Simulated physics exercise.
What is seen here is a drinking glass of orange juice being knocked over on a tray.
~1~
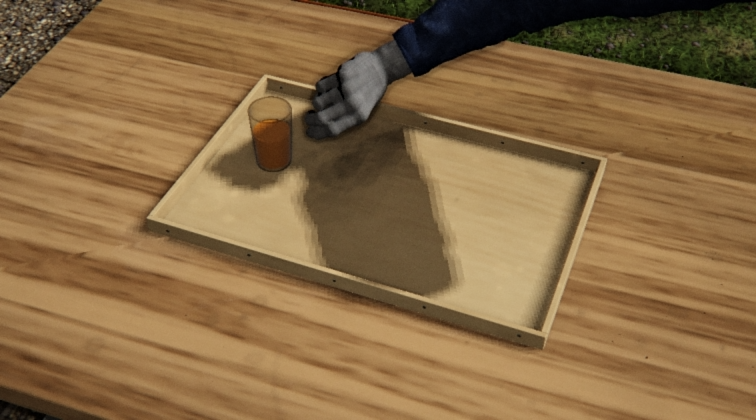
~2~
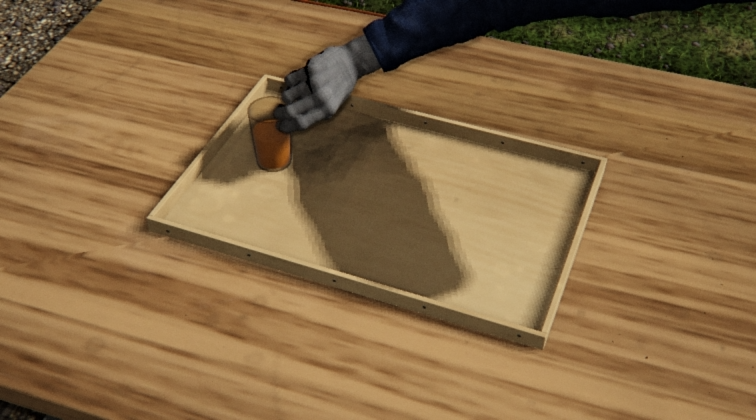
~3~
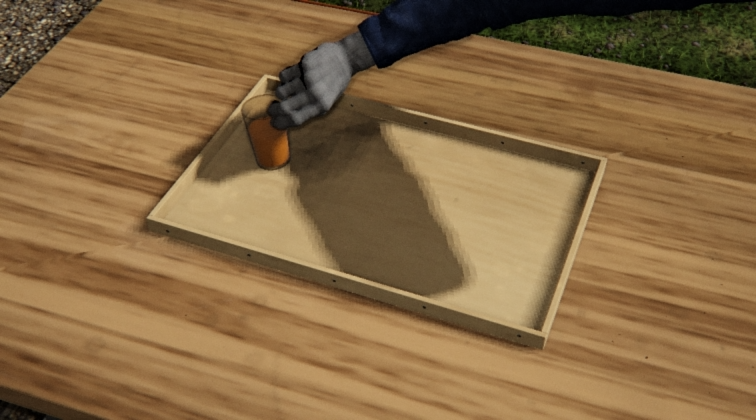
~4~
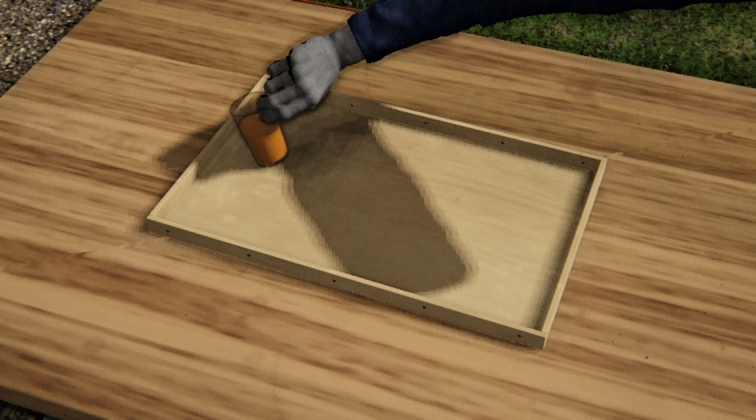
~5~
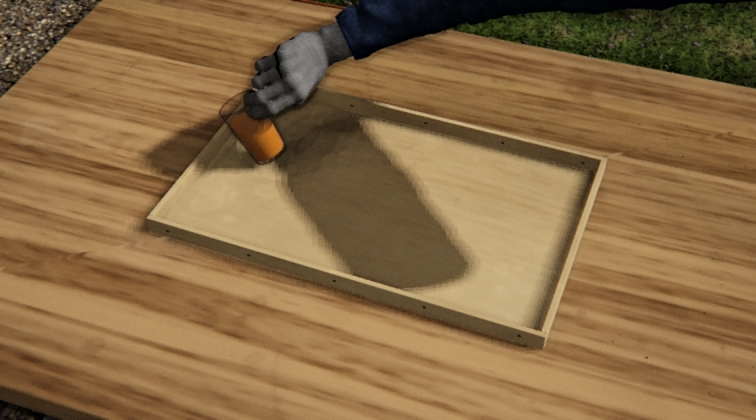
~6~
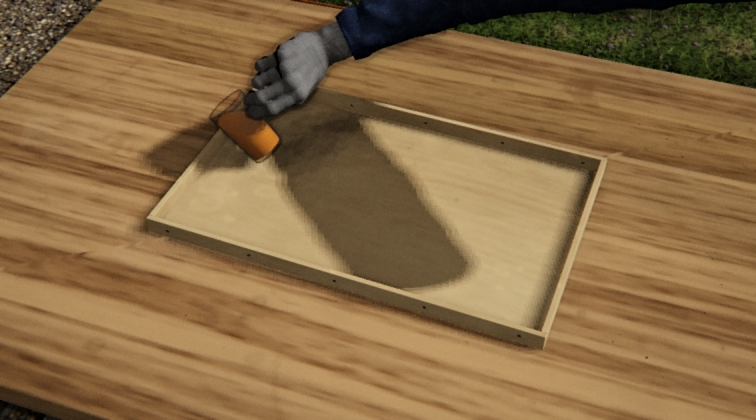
On a wooden tray on a table, a gray-gloved hand moved left against an upright glass of orange juice and nudged it, and the glass leaned over further and further to the left.
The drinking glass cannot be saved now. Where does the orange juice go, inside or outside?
I reckon the tray will not do its job here.
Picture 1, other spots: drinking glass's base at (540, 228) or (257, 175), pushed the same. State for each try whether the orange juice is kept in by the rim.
In the first try it is held by the rim; in the second it gets out on to the top.
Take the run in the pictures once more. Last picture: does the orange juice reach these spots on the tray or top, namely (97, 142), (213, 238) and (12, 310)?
Looks like the first is covered, the second safe and the third safe.
Next, the drinking glass lies across the rim; the puddle covers about as much as a plate; the table is getting wet.
After that, the puddle covers about as much as a tray; the table is getting wet.
Finally, the puddle covers about as much as a tray; the table is getting wet.
